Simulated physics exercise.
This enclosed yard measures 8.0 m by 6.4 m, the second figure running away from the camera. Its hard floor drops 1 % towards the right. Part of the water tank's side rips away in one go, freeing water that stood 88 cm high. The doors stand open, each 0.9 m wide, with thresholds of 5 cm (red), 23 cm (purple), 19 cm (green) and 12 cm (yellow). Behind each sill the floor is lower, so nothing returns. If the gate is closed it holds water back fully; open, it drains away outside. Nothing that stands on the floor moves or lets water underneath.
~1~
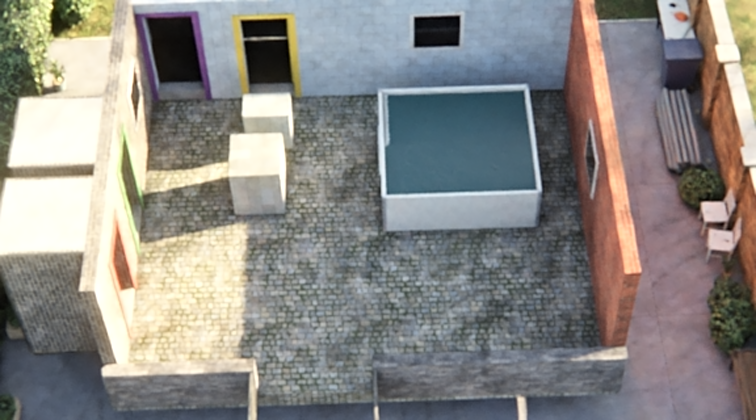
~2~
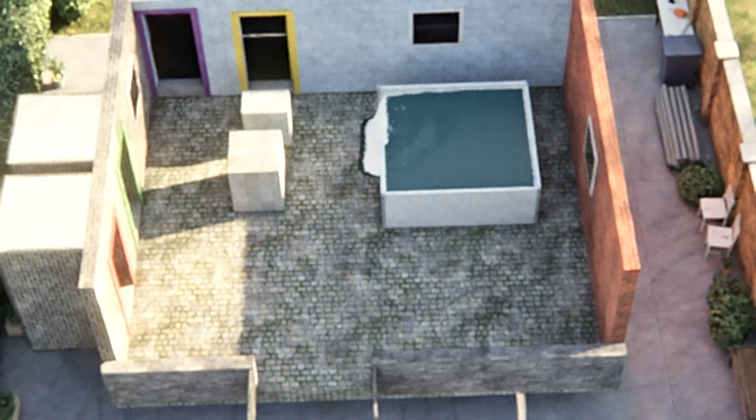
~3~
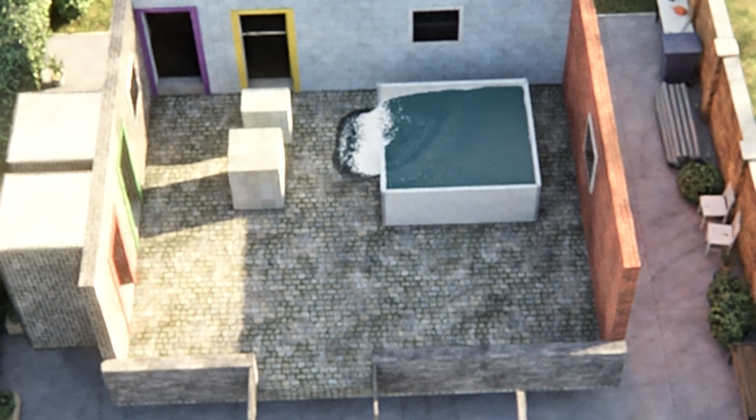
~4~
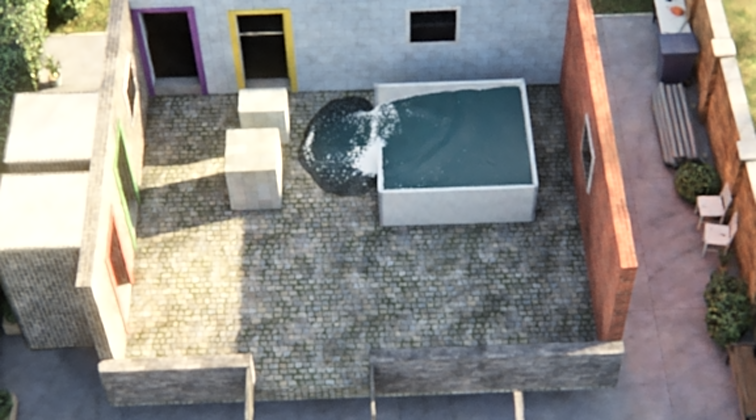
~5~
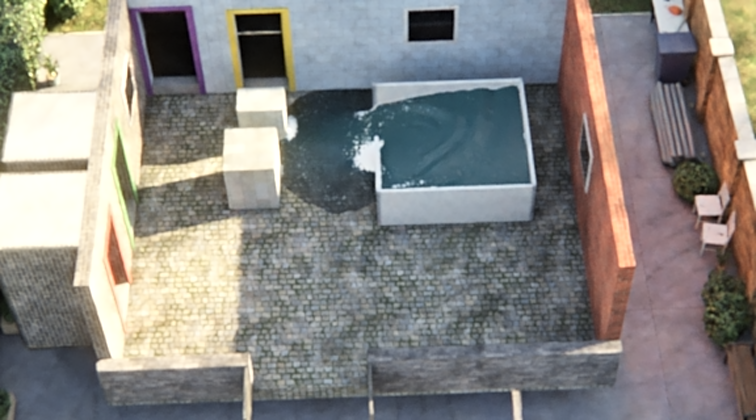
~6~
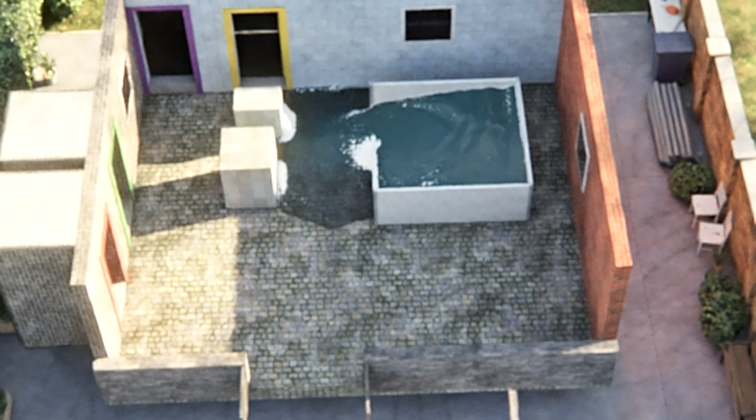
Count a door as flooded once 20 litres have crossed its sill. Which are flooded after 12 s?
Door by door: At the red door it passes the limit; at the purple door it passes the limit; at the green door it keeps below the limit; at the yellow door it goes over the limit.
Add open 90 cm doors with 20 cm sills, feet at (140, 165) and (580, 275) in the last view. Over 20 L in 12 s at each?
In that order: Above, not over.
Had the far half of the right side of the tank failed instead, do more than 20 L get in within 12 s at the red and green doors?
Then: Red over, green not over.
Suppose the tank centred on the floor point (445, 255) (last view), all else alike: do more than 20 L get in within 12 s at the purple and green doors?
Against that limit: Purple not over, green above.
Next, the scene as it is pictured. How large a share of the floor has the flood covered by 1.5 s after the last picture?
About 40 per cent.
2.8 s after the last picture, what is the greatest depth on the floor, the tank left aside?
About 35 cm.
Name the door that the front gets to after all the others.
The red one.
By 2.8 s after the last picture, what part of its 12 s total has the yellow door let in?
About 60 per cent.
Then, 0.7 s after the last picture water covers 25 % of the floor and is deepest (57 cm) near (293, 93); red door not reached, purple door 4 cm at the sill, 0 L in, green door not reached, yellow door 32 cm at the sill, 32 L in.
Then, 1.5 s after the last picture water covers 40 % of the floor and is deepest (50 cm) near (293, 135); red door not reached, purple door 10 cm at the sill, 0 L in, green door 7 cm at the sill, 0 L in, yellow door 29 cm at the sill, 128 L in.
Then, 2.8 s after the last picture water covers 70 % of the floor and is deepest (35 cm) near (293, 135); red door 4 cm at the sill, 0 L in, purple door 34 cm at the sill, 47 L in, green door 13 cm at the sill, 0 L in, yellow door 21 cm at the sill, 216 L in.
Then, 6.3 s after the last picture water covers 90 % of the floor and is deepest (22 cm) near (237, 94); red door 6 cm at the sill, 2 L in, purple door 19 cm at the sill, 76 L in, green door 10 cm at the sill, 0 L in, yellow door 20 cm at the sill, 305 L in.
Then, 11.3 s after the last picture water covers 100 % of the floor and is deepest (20 cm) near (571, 203); red door 9 cm at the sill, 53 L in, purple door 11 cm at the sill, 76 L in, green door 6 cm at the sill, 0 L in, yellow door 11 cm at the sill, 347 L in.
